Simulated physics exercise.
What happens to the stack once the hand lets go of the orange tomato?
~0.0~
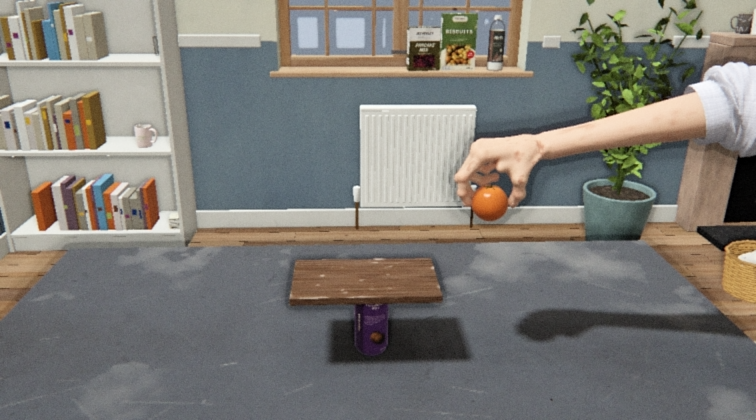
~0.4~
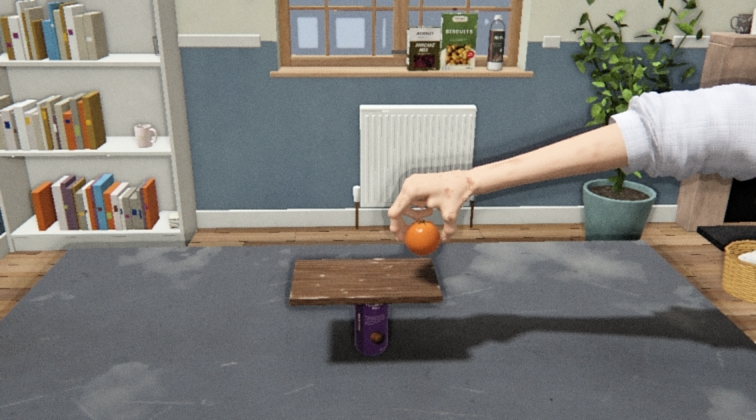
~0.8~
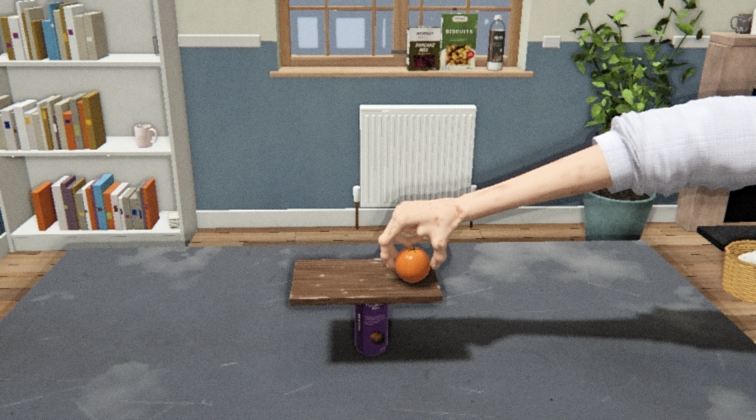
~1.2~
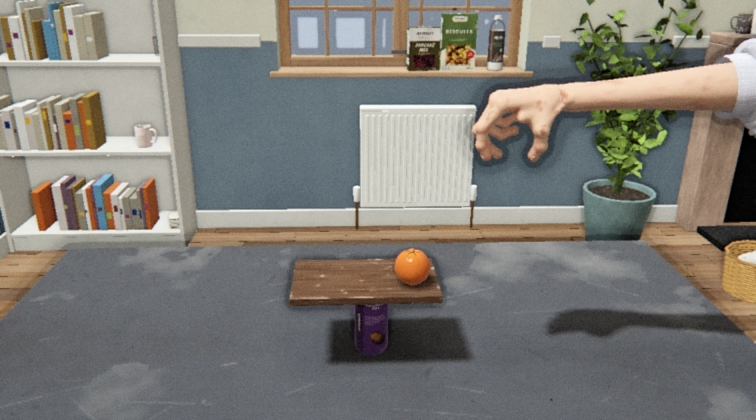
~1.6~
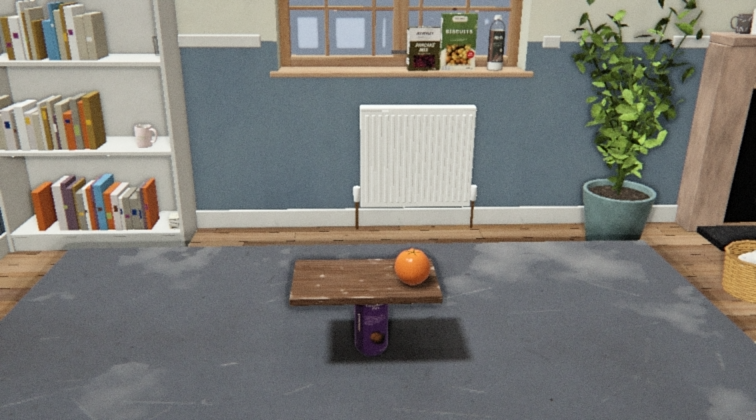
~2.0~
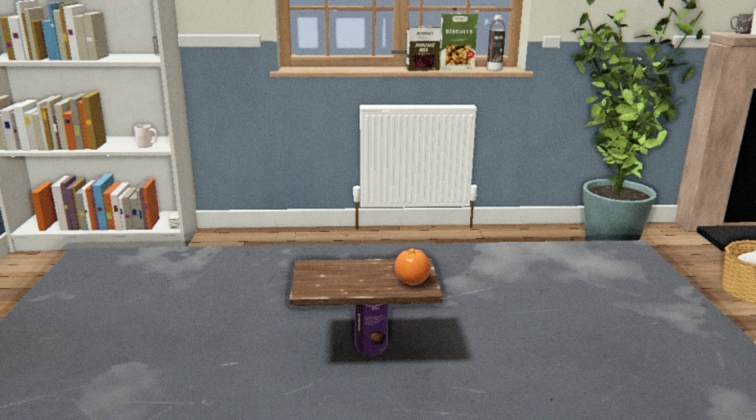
The stack holds, with the tomato resting on the right side of the brown board and the board still balanced on the purple can.
